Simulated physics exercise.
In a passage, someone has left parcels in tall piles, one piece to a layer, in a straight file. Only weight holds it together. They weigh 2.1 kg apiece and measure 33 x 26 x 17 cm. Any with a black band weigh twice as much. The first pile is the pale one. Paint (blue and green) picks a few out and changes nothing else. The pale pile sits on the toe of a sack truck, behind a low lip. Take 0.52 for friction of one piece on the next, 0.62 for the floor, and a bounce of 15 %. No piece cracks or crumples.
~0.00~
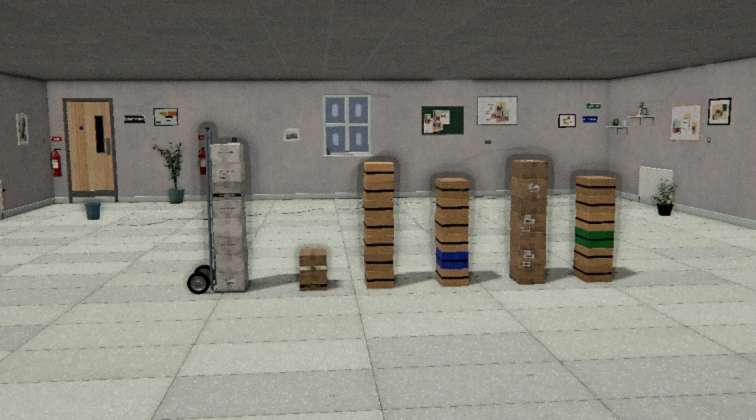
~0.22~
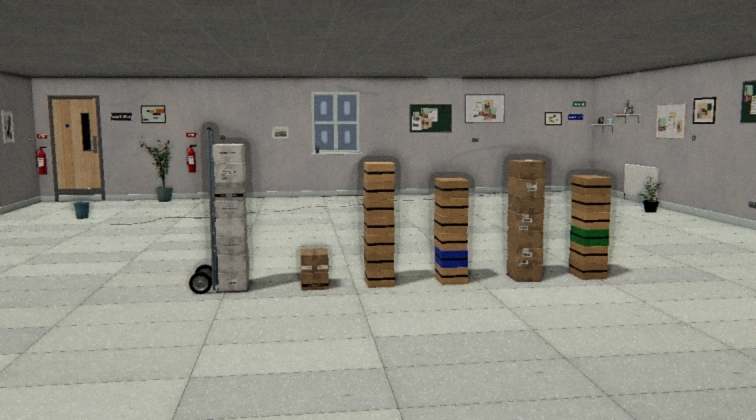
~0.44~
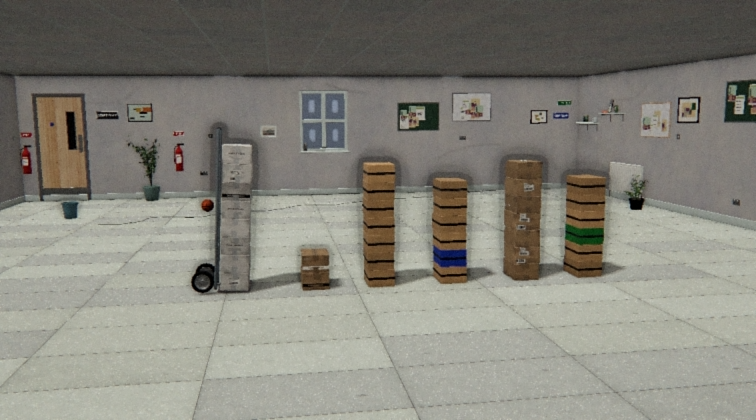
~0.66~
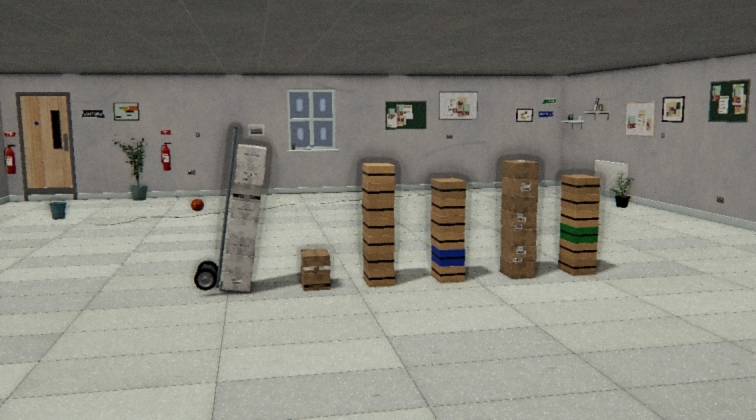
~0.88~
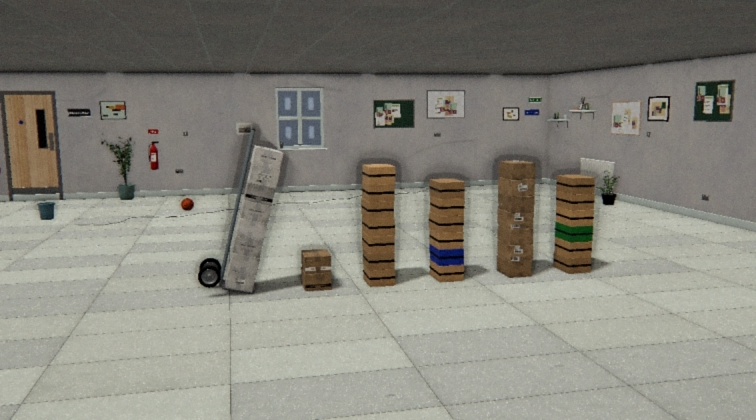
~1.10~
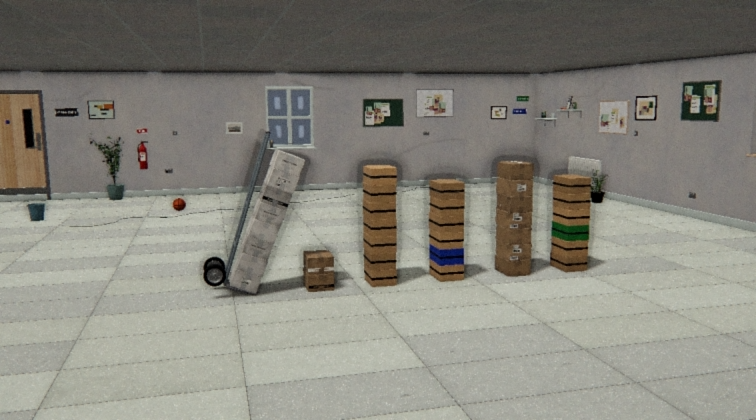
A sack truck at left, loaded with a tall pale pile of parcels, stands upright and then leans steadily to the right, its pile tilting with it toward a small brown box. Right of that box, four tall brown piles stand still in a row, one with a blue parcel, another with a green. The camera, facing the grey, tiled room from the front, shifts slightly, and an orange ball appears behind.
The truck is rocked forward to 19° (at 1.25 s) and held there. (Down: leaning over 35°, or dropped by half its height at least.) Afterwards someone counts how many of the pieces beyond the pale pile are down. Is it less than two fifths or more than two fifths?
Ending down: Under two fifths.
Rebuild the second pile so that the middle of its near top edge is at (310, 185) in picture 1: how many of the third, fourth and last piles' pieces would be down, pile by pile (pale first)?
In that case third 7, fourth 6, last 6.
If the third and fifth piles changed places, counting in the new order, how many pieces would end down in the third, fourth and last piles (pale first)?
Then third 0, fourth 0, last 0.
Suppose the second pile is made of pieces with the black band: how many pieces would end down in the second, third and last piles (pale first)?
In that case second 0, third 0, last 0.
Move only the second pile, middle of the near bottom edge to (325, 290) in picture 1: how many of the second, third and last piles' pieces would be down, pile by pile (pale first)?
In that case second 0, third 0, last 0.
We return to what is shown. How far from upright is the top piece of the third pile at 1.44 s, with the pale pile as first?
About 0°.
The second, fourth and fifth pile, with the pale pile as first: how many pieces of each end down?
Second 0, fourth 0, fifth 0.
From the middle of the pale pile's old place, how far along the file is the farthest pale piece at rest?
Roughly 120 cm along.
By 1.24 s, 1 of the pale pile down; none of the 28 other parcels down.
By 1.44 s, 8 of the pale pile down; none of the 28 other parcels down.
By 1.72 s, 8 of the pale pile down; none of the 28 other parcels down, 5 disturbed.
By 2.62 s, 8 of the pale pile down; none of the 28 other parcels down, 6 disturbed.
When it is over (4.0 s), 7 of the pale pile down; none of the 28 other parcels down, 2 disturbed; blue parcel unmoved; green parcel unmoved. That is 0 per cent. In pixels of the last frame, middles, blue parcel near (446, 254), green parcel near (570, 230).
